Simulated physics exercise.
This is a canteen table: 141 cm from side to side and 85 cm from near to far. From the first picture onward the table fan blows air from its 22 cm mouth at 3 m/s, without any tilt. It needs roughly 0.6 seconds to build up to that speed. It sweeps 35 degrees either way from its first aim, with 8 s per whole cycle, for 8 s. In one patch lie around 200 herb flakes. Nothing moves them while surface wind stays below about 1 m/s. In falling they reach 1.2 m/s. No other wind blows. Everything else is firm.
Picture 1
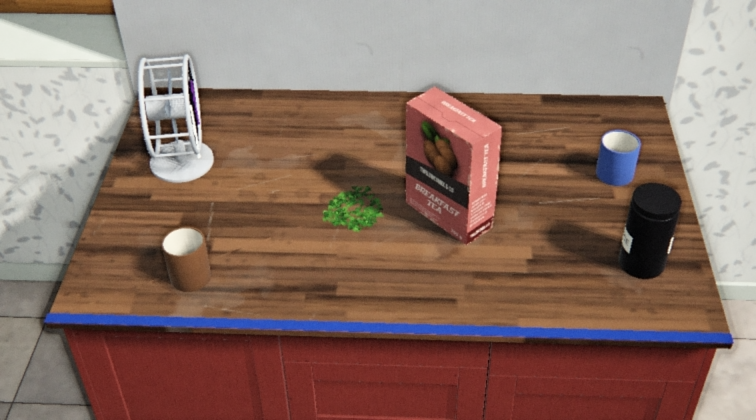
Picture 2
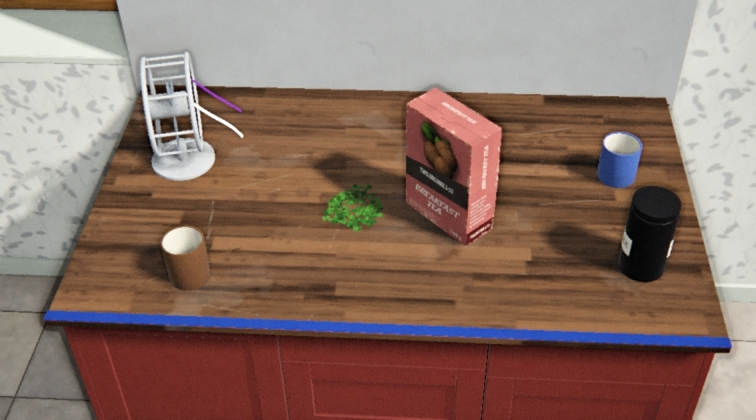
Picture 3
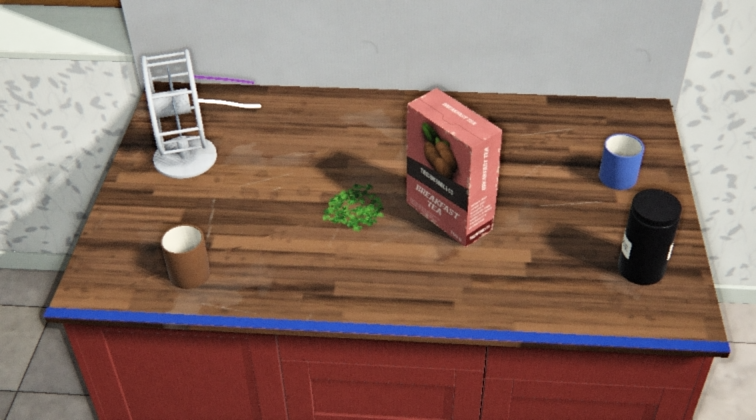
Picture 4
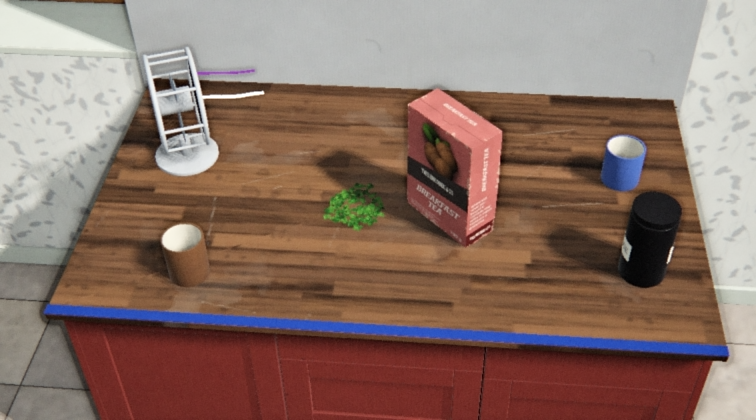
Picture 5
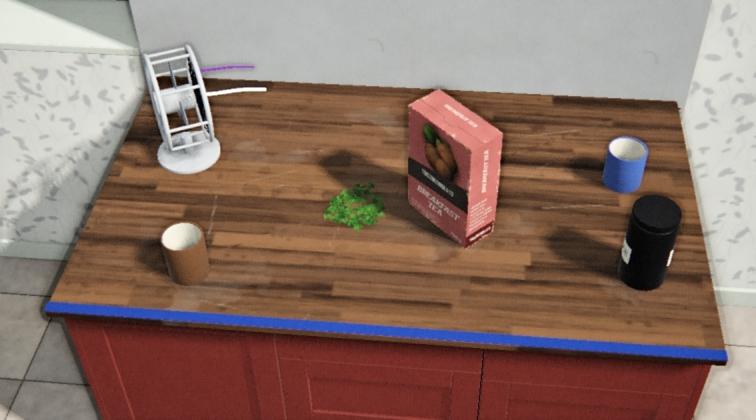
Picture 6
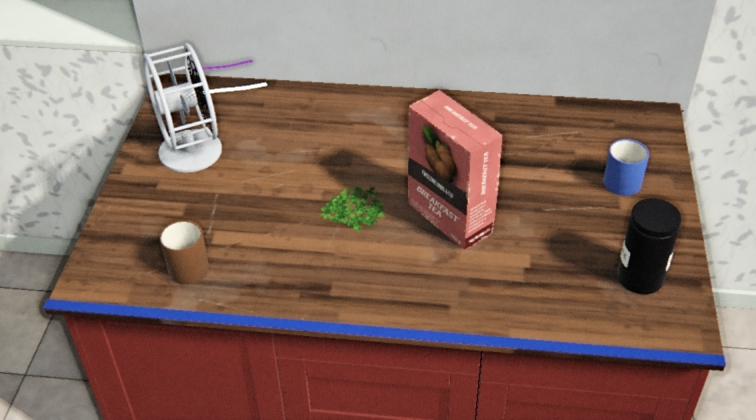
On a wooden canteen table, a white fan's ribbons lift and its head turns slightly backward.
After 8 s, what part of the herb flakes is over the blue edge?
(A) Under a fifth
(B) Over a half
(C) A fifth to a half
Option B: Over a half.
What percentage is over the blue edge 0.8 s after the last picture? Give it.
I'd say near 0 per cent by then.
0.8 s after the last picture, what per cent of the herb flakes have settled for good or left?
Some 0 per cent.
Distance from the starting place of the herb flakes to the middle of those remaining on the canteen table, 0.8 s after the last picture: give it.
Measured offset: Approx. 0 cm.
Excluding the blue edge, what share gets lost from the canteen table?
My best guess is roughly 0 %.
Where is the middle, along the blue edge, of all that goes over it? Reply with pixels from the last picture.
Near (435, 341).
Then, 0.8 s after the last picture, 0 % are over the blue edge; the middle of those left on the top is near (354, 211); 0 % are gone or lie where they will stay.
Then, 1.8 s after the last picture, 0 % are over the blue edge; the middle of those left on the top is near (354, 211); 0 % are gone or lie where they will stay.
Then, 3.6 s after the last picture, 0 % are over the blue edge; the middle of those left on the top is near (354, 211); 0 % are gone or lie where they will stay.
Then, 7.2 s after the last picture, at the end, 97 % are over the blue edge.
